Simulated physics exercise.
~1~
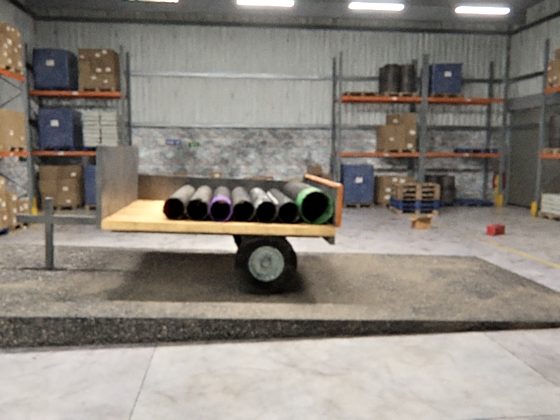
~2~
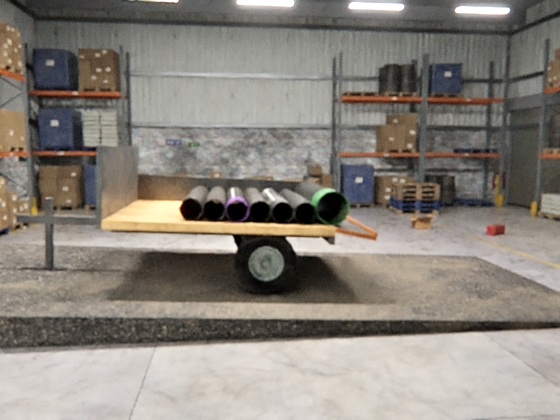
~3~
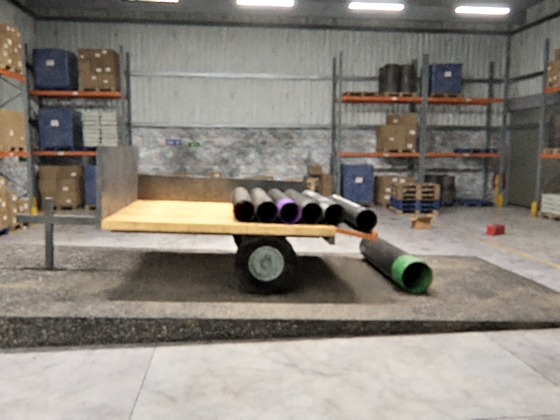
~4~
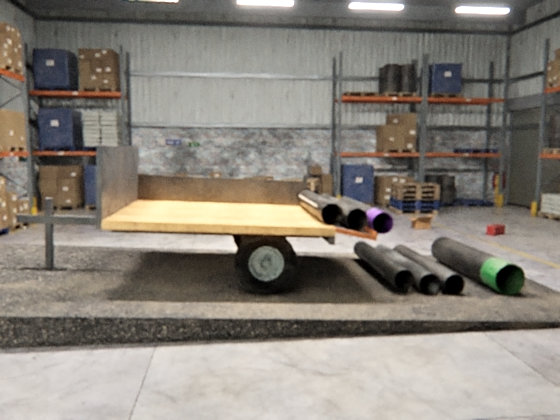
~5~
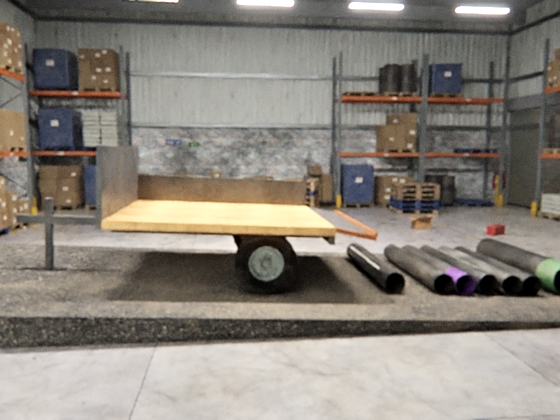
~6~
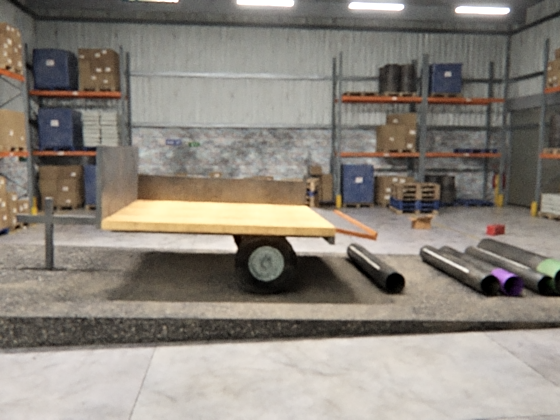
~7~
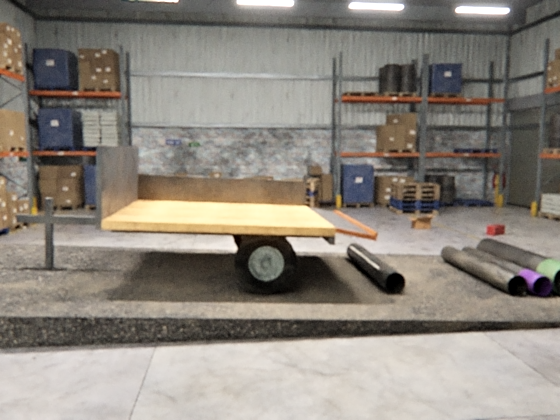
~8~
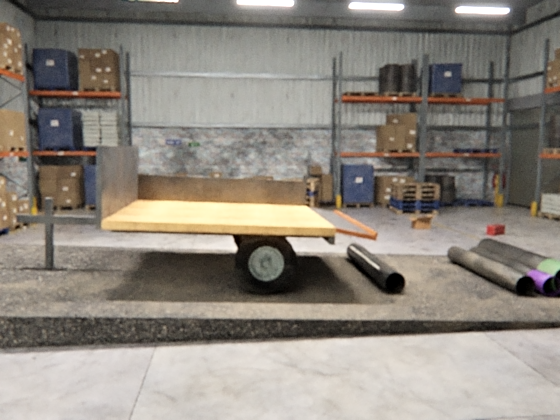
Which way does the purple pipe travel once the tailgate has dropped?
It rolls to the right along the bed, drops off the back of the trailer and carries on to the right over the ground.
